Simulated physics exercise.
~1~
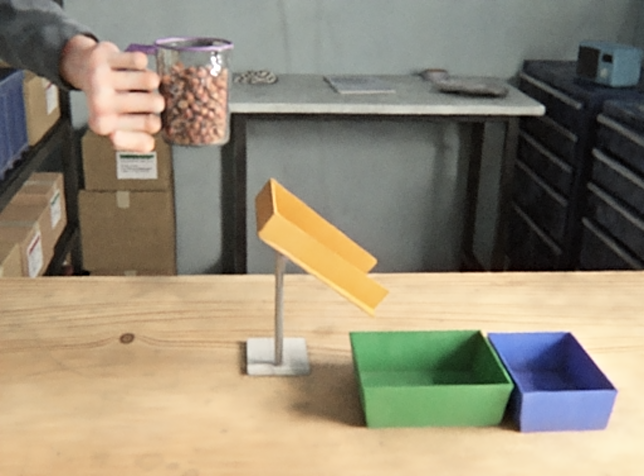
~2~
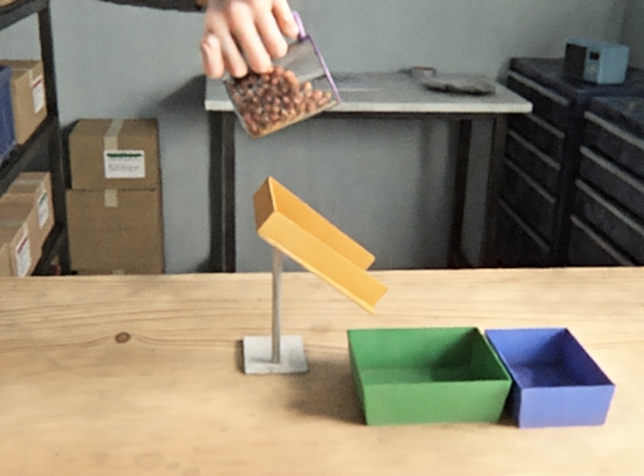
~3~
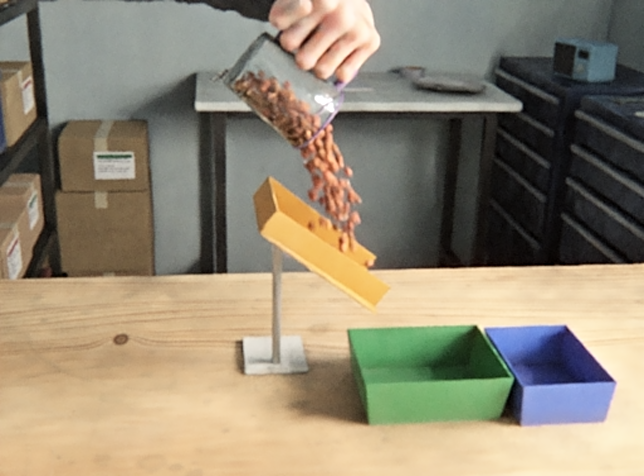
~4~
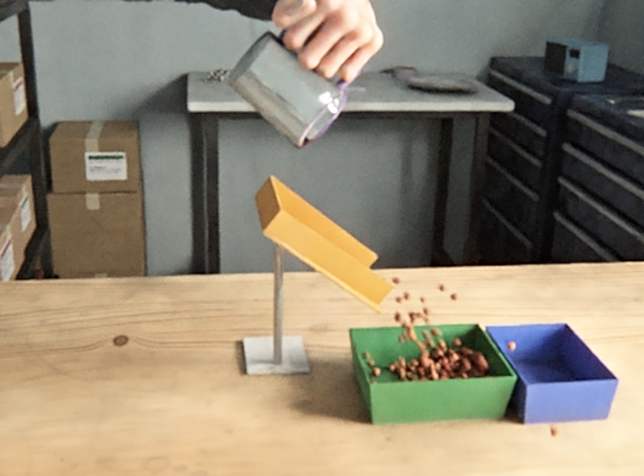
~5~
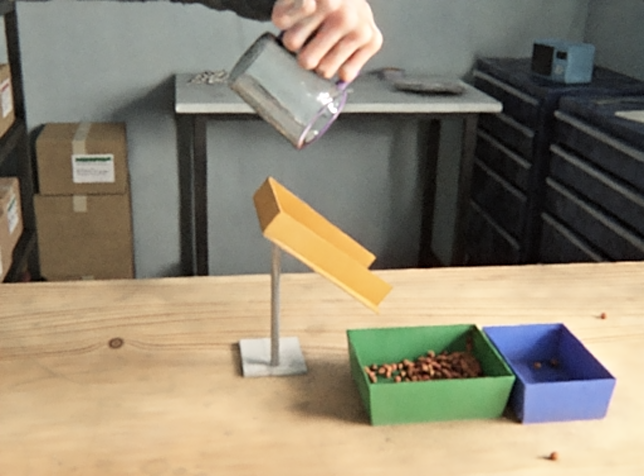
Reddish-brown pellets pouring from a hand-tipped clear cup down an orange chute, nearly all landing in a green tin, few straying right.
